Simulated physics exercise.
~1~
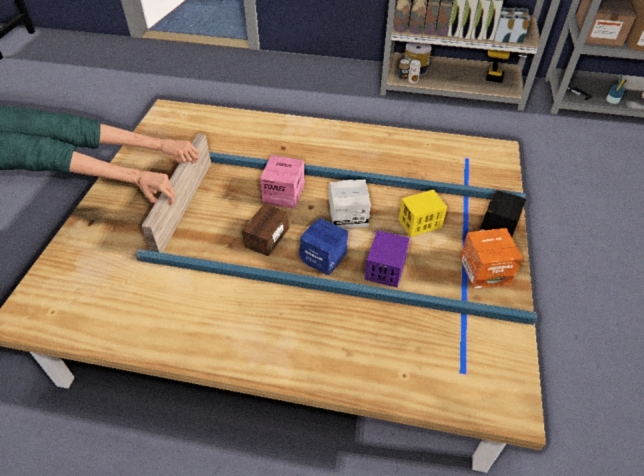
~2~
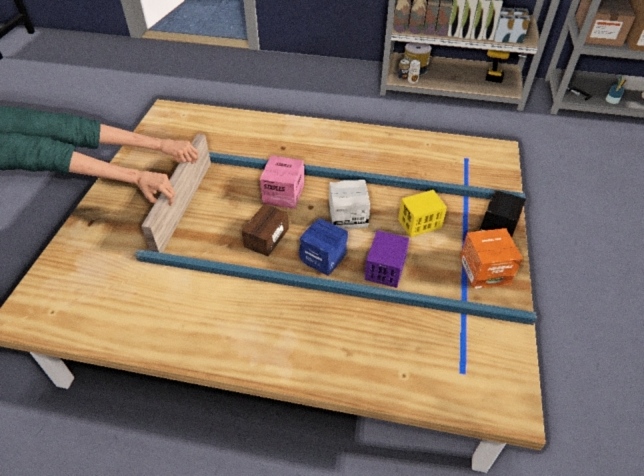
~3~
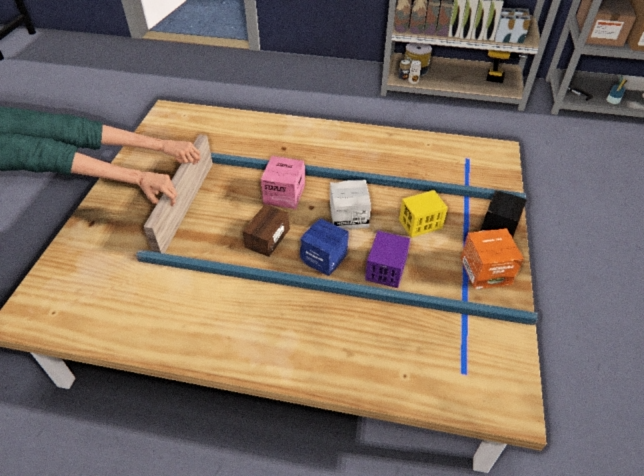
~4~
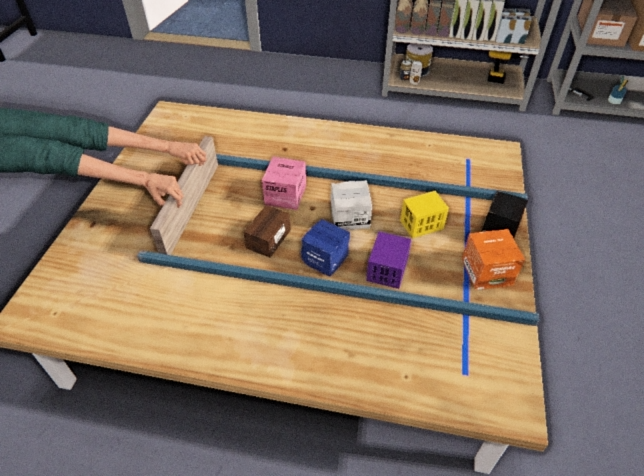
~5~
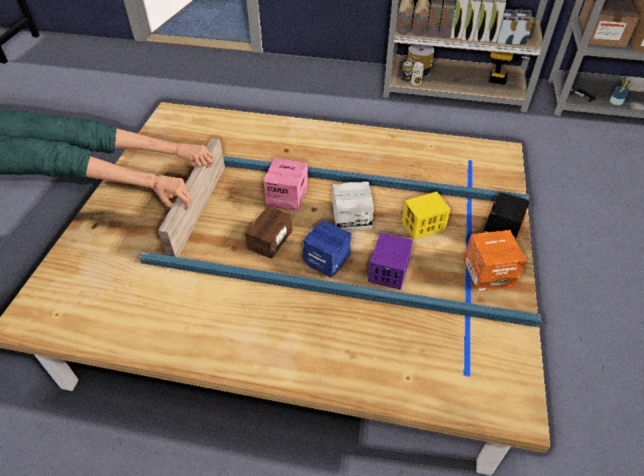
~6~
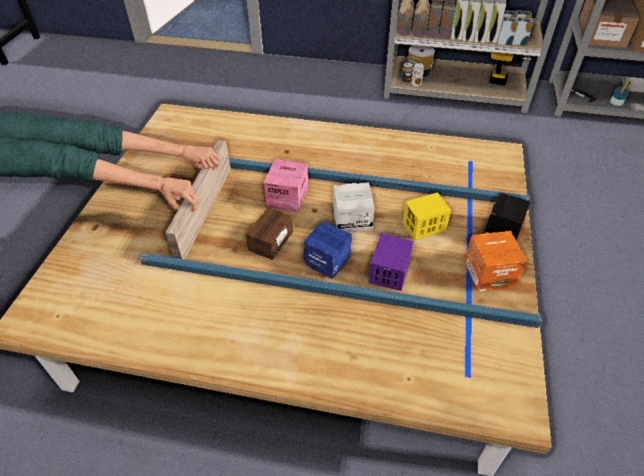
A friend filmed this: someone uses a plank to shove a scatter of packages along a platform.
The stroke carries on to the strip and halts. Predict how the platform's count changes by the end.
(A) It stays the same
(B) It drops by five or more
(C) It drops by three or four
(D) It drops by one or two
It drops by three or four.
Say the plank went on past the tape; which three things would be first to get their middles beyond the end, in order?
The orange box comes first, followed by the black box and then the purple crate.
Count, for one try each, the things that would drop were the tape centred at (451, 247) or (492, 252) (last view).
It comes to 3, then 6.
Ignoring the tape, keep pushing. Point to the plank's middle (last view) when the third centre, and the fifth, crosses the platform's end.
(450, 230), then (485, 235).
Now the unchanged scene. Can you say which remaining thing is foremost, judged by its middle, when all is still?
Blue box.
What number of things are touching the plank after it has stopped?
That number would be 2.
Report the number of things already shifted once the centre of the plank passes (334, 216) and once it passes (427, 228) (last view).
Moved so far: 6, then 8.
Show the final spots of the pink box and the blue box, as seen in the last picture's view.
The pink box ends at (492, 203) and the blue box at (524, 279).
Early on, none off yet; black box at rest near (506, 220); orange box at rest near (494, 261); yellow crate at rest near (426, 217).
A while later, none off yet; black box at rest near (506, 220); orange box moving near (499, 262); yellow crate travelled about its own width near (470, 228).
Finally, the number that fall off is three or four; lost, purple crate, yellow crate, orange box and black box.
